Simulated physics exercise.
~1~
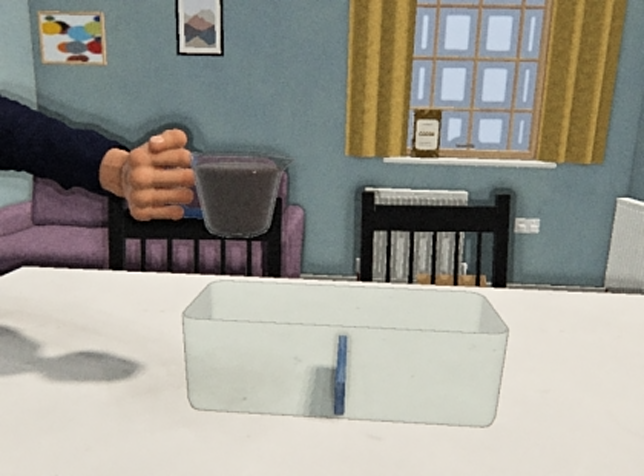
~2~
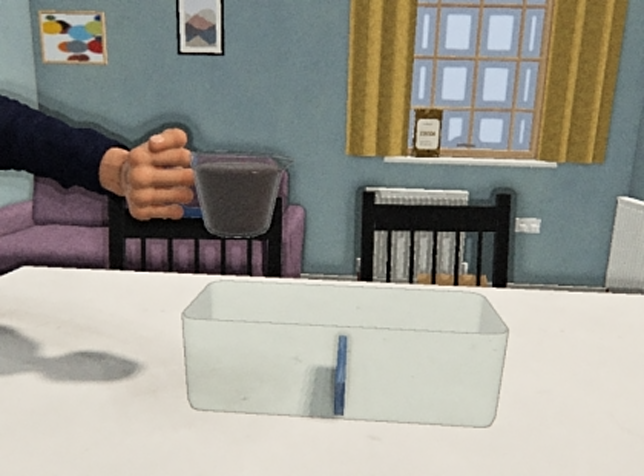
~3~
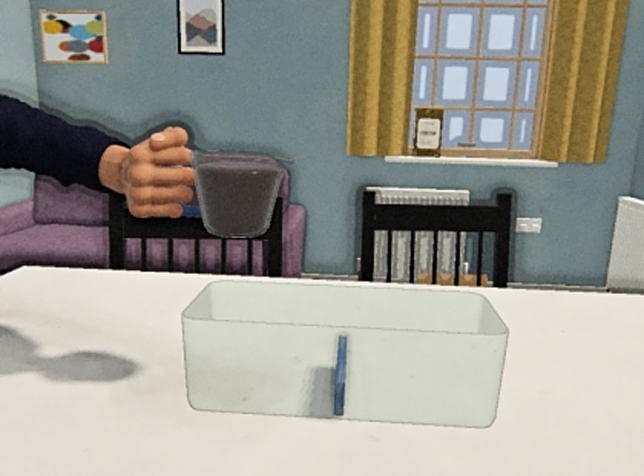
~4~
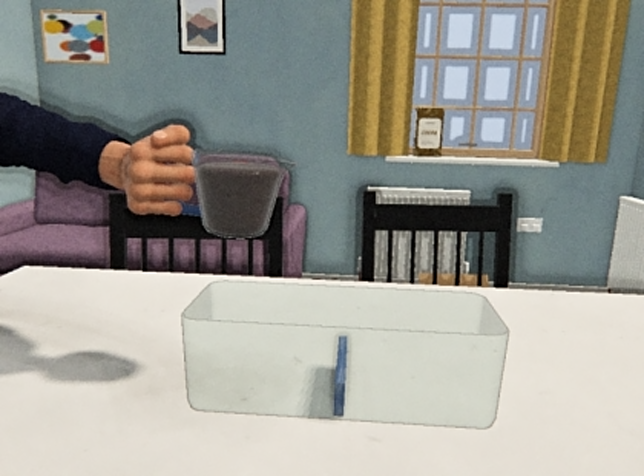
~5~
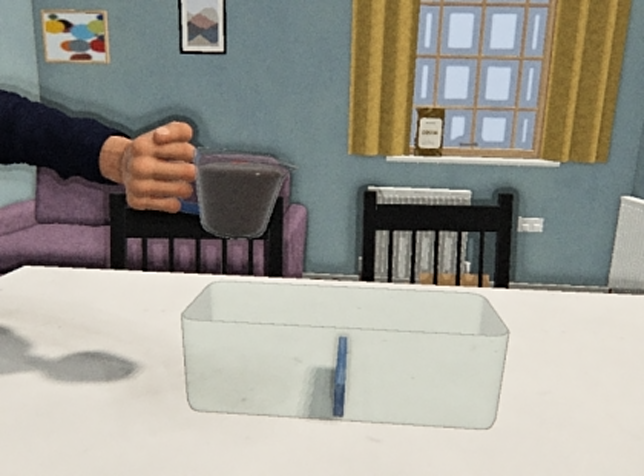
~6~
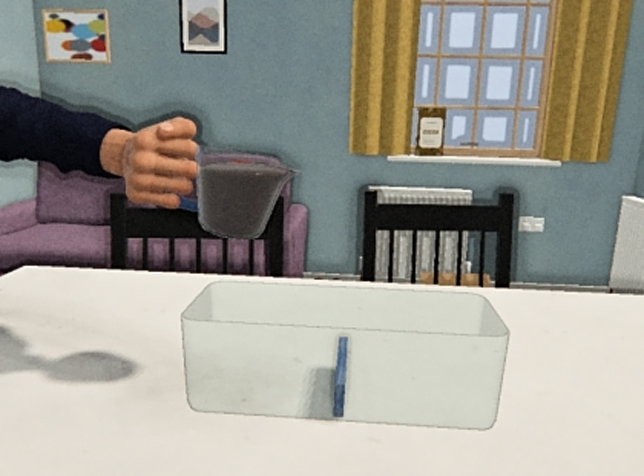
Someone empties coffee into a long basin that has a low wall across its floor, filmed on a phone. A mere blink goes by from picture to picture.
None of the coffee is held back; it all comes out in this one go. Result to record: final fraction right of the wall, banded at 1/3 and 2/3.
The share right of the wall is the middle band, one third to two thirds.
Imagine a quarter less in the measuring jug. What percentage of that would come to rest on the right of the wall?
That share would be some 25 parts in a hundred.
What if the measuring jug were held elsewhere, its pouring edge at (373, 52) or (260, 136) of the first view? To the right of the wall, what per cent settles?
About 90 % the first time, about 5 % the second.
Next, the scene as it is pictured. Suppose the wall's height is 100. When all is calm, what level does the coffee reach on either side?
The left side sits at 20 per cent and the right side at 20.
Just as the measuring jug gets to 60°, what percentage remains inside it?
It still holds close to 70 per cent at that lean.
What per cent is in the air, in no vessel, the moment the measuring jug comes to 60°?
Somewhere around 20 per cent of it.
A moment on, the measuring jug is tipped part way and 69 per cent is still to pour, 2 is left of the wall and 7 right of it.
Next, the measuring jug is tipped on its side and 16 per cent is still to pour, 27 is left of the wall and 41 right of it.
Then the measuring jug is tipped on its side and 1 per cent is still to pour, 53 is left of the wall and 44 right of it.
Later the measuring jug is tipped on its side and 0 per cent is still to pour, 54 is left of the wall and 45 right of it.
At rest 54 per cent lies left of the wall, 45 right of it and 1 outside.
